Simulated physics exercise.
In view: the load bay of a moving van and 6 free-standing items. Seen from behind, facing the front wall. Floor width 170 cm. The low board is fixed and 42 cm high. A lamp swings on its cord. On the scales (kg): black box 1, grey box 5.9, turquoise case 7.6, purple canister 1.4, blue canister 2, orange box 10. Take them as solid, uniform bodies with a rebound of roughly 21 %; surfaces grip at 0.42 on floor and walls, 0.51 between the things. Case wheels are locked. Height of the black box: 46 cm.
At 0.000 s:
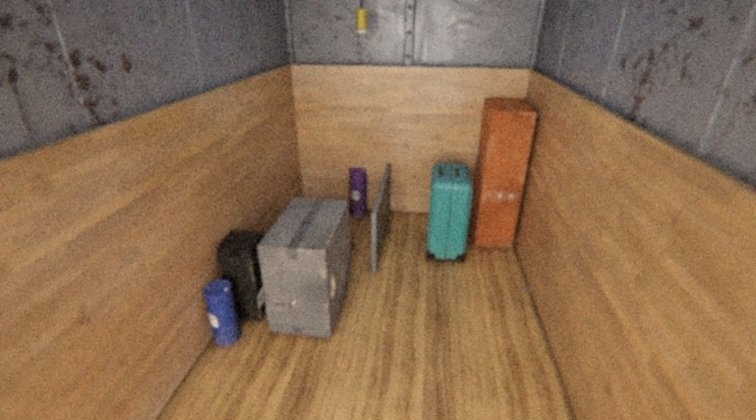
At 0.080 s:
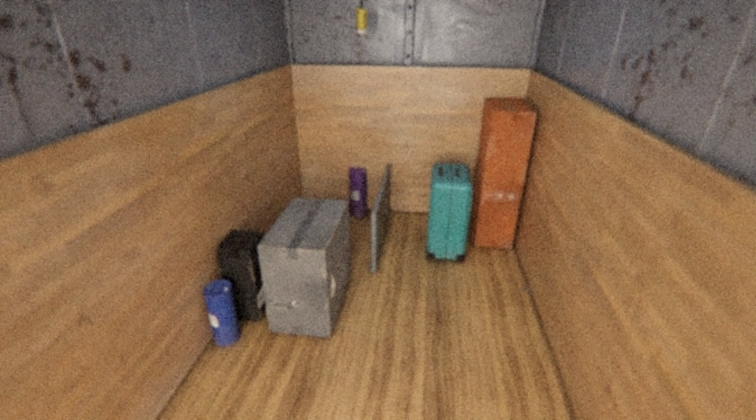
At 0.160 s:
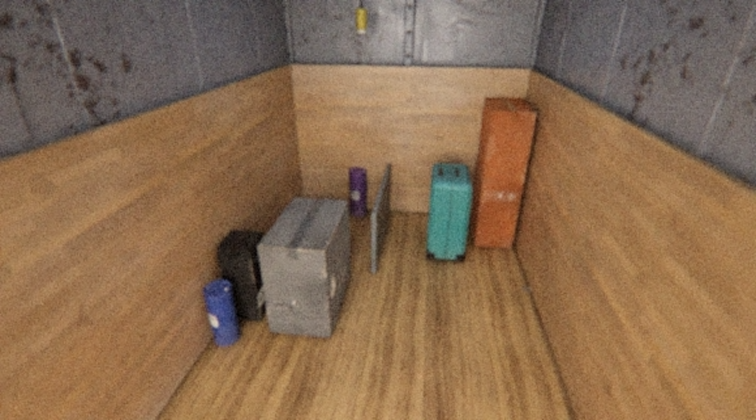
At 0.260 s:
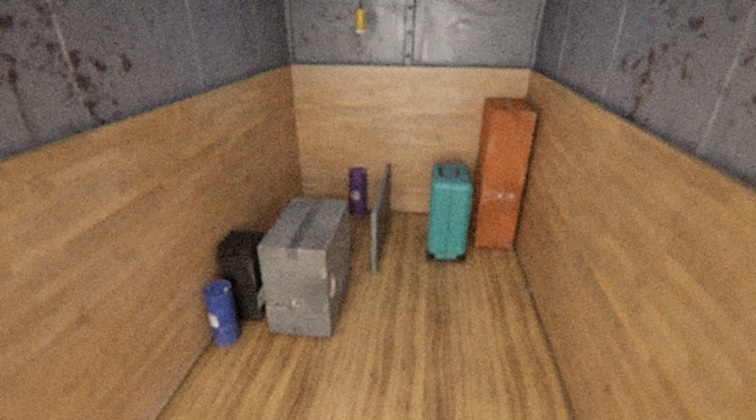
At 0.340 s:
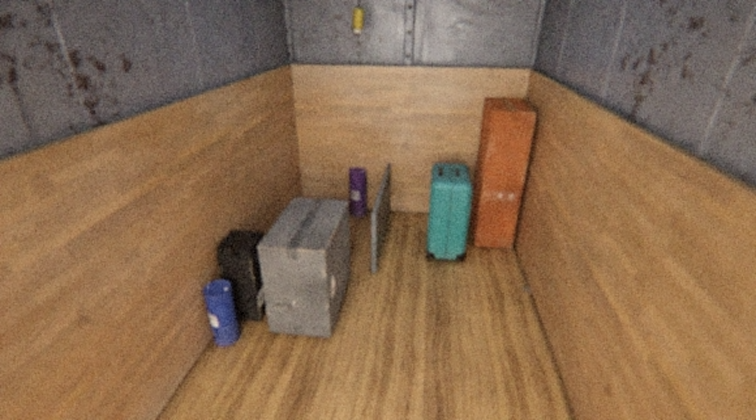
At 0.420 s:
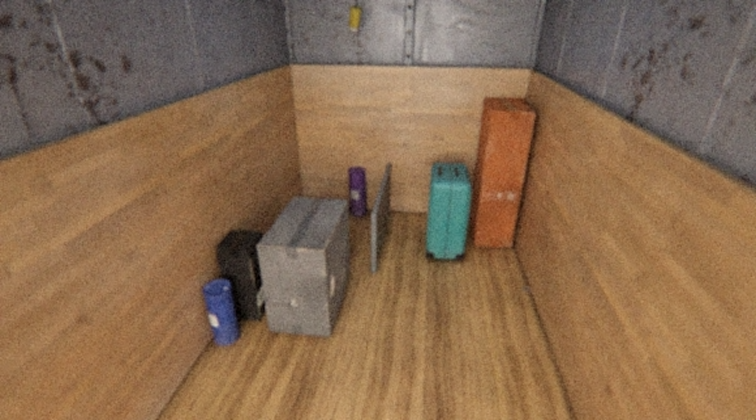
A hanging yellow lamp drifts slightly left while the cases and boxes below stay still.
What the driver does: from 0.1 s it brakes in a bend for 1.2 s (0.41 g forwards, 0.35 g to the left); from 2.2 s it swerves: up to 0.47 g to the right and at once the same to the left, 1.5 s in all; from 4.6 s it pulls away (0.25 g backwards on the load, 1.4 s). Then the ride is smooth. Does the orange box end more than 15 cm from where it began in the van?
The orange box ends elsewhere.
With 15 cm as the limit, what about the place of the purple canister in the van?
The purple canister holds its spot.
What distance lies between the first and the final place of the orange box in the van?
About 34 cm.
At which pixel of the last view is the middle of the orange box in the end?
At about (451, 169).
By 0.72 s, force 0.41 g forwards, 0.35 g left; orange box 7 cm from its spot near (490, 170); grey box 10 cm from its spot; turquoise case 10 cm from its spot.
By 1.12 s, force 0.30 g forwards, 0.25 g left; orange box 8 cm from its spot near (489, 170); turquoise case 40 cm from its spot; grey box 30 cm from its spot.
By 3.42 s, force 0.35 g left; orange box tilted 20° near (465, 167); turquoise case 44 cm from its spot; grey box 35 cm from its spot.
When it is over (6.5 s), not toppled but over 15 cm from the start, grey box, turquoise case and orange box; the other 3 within 15 cm of the start. In the last view, orange box near (451, 169).
